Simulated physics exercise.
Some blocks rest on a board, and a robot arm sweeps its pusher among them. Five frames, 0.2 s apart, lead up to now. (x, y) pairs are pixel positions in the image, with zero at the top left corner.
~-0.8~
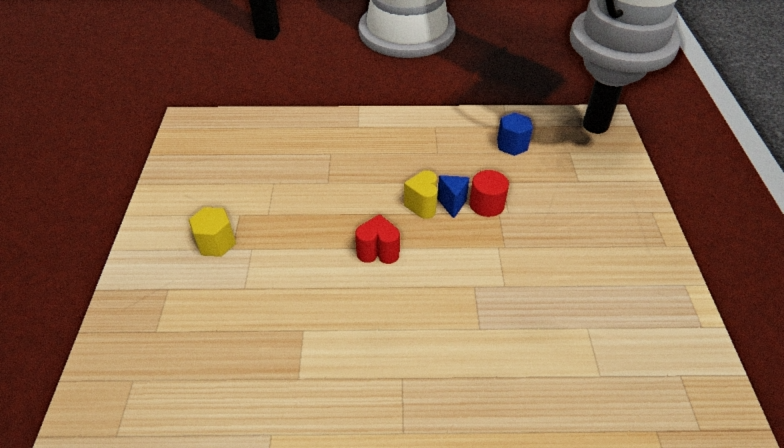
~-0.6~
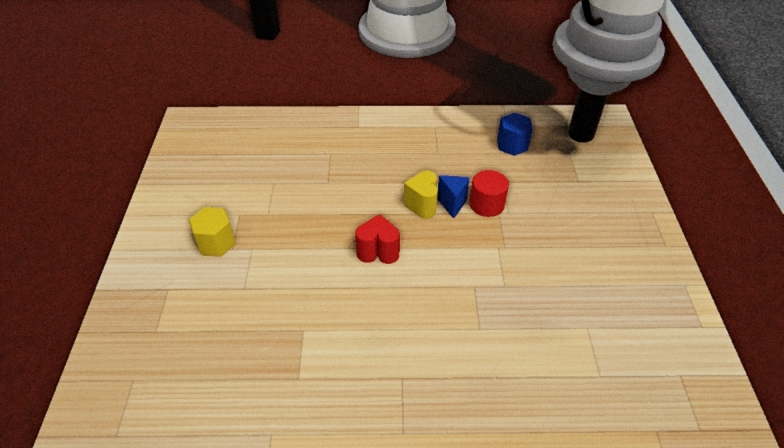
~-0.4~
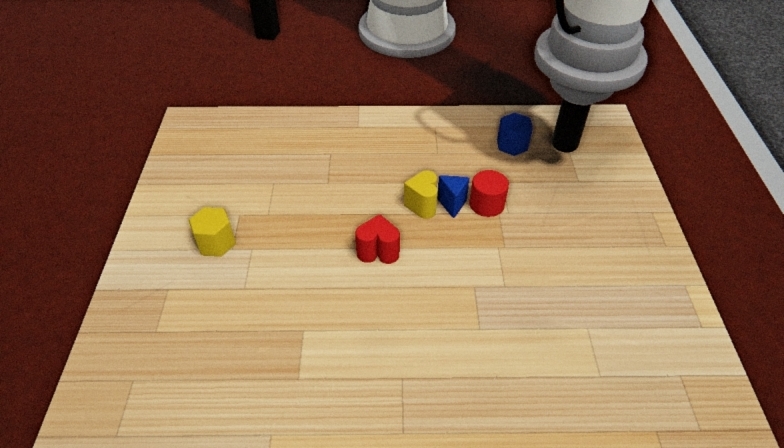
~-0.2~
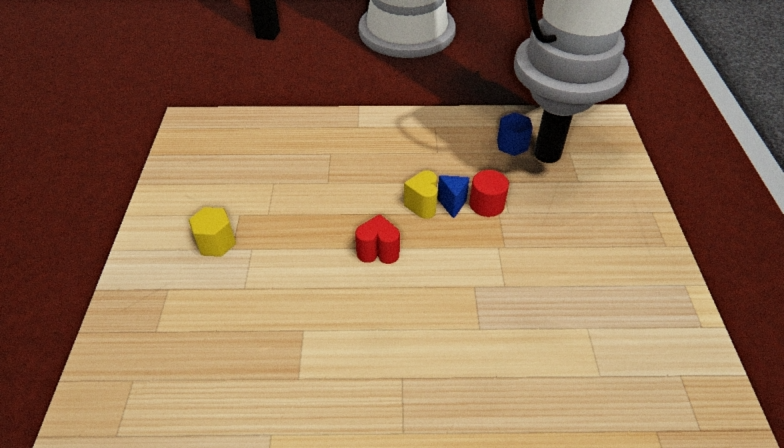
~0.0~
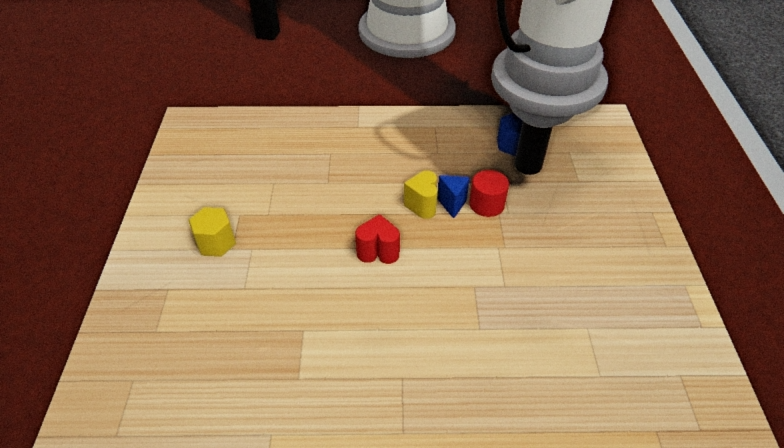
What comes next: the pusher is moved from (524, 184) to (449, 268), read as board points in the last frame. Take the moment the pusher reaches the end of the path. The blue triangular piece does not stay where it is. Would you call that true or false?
It is true.
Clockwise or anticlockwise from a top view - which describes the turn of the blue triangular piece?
Spin direction: Clockwise.
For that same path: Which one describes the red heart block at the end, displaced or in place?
It stays put.
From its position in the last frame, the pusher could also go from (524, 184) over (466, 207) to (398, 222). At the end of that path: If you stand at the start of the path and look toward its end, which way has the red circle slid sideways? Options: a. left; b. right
a.
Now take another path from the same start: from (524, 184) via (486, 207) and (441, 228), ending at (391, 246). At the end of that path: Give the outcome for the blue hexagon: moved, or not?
It keeps its position.
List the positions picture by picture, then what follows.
In the first frame, lower end of the pusher (595, 127), tops of blocks, red heart block (378, 229), yellow heart block (424, 183), blue triangular piece (455, 182), red circle (491, 181), blue hexagon (517, 122).
In the second frame, pusher (580, 136), blocks as before.
In the third frame, pusher (565, 145), blocks as before.
In the fourth frame, pusher (547, 156), blocks as before.
In the fifth frame, pusher (528, 167), red heart block (378, 229), yellow heart block (424, 183), blue triangular piece (455, 182), red circle (491, 181), blue hexagon (517, 122).
What follows on the original path. One third of the way, pusher (503, 194); yellow heart block (420, 181), turned 20° anticlockwise; blue triangular piece (444, 181); red circle (471, 191).
Two thirds of the way, pusher (477, 221); yellow heart block (415, 181), turned 15° anticlockwise; blue triangular piece (439, 179), turned 20° clockwise; red circle (447, 202).
At the end, pusher (451, 252); red heart block not moved; yellow heart block (415, 181), turned 15° anticlockwise; blue triangular piece (439, 179), turned 20° clockwise; red circle (446, 203); blue hexagon not moved.
